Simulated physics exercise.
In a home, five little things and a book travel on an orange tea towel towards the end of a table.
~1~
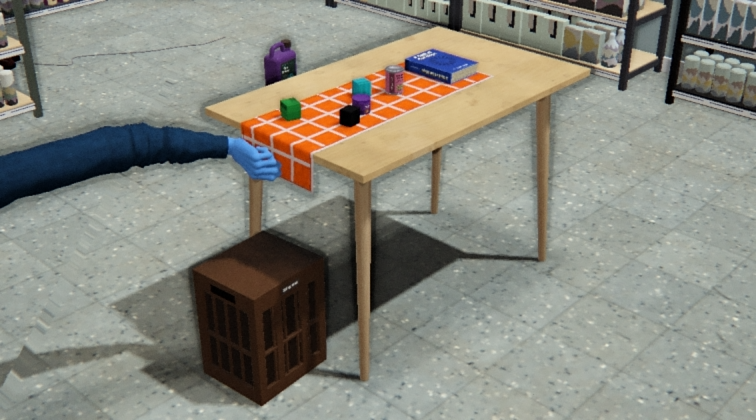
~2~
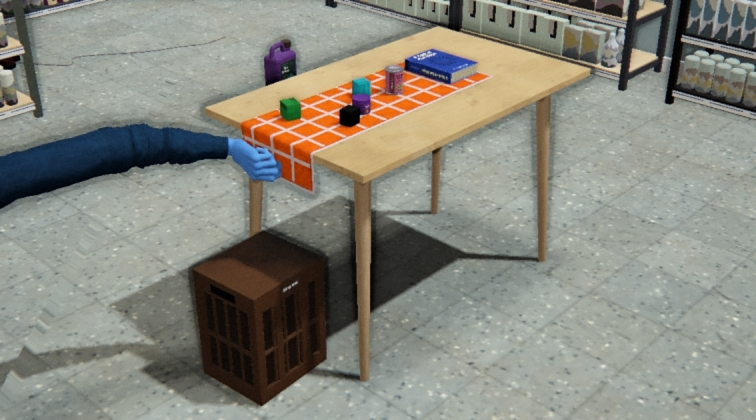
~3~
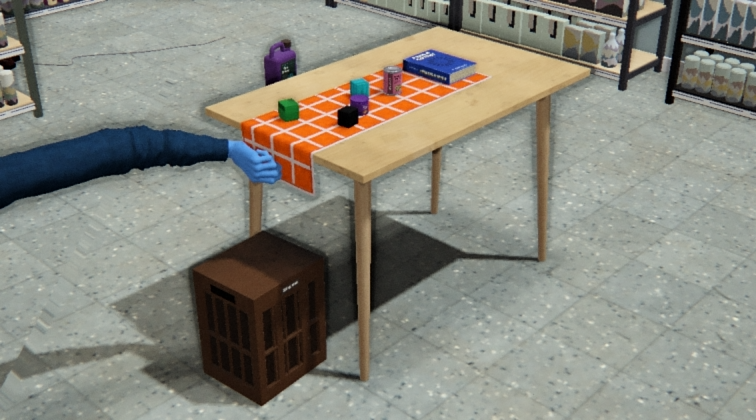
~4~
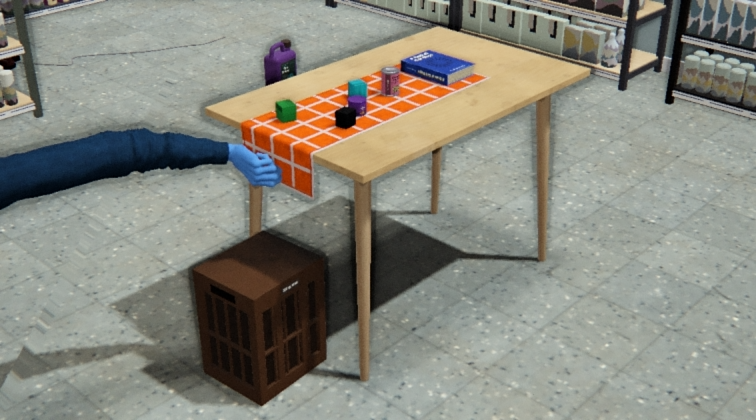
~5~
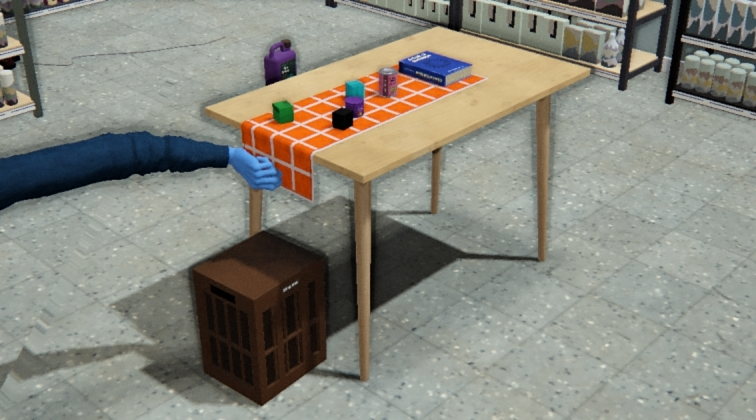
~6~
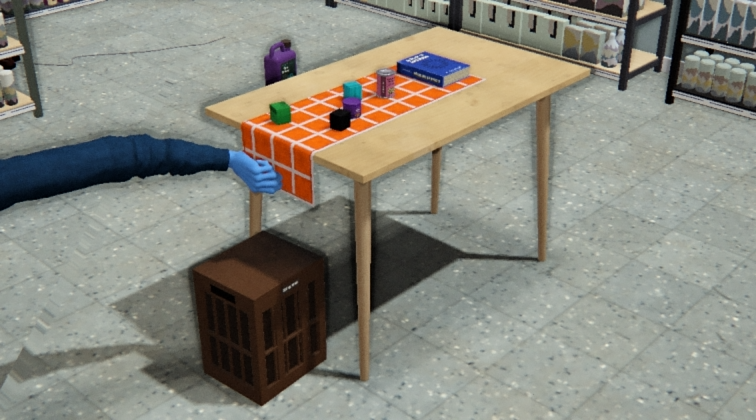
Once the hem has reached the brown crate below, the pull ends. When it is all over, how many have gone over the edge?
The number on top goes down by two.
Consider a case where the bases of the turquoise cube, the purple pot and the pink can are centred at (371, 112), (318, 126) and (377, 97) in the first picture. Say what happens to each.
Record - turquoise cube retained; purple pot lost; pink can retained.
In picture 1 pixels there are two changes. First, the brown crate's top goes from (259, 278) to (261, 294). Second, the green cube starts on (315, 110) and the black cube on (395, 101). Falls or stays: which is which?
In the end the green cube gets dislodged; meanwhile the black cube rides it out.
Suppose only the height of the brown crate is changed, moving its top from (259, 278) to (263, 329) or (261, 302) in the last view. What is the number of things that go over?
We'd see 4, then 3.
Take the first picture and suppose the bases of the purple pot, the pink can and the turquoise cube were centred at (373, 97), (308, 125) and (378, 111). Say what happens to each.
Fate of the purple pot: It stays; fate of the pink can: It goes; fate of the turquoise cube: It stays.
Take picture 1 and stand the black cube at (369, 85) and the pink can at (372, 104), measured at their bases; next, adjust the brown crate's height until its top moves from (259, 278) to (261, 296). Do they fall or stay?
The black cube stays on; the pink can stays on.
Soon after, hem near (279, 222); green cube gone.
After that, hem on the crate; green cube and black cube gone.
In the end, hem on the crate; green cube and black cube gone. It carries off two.
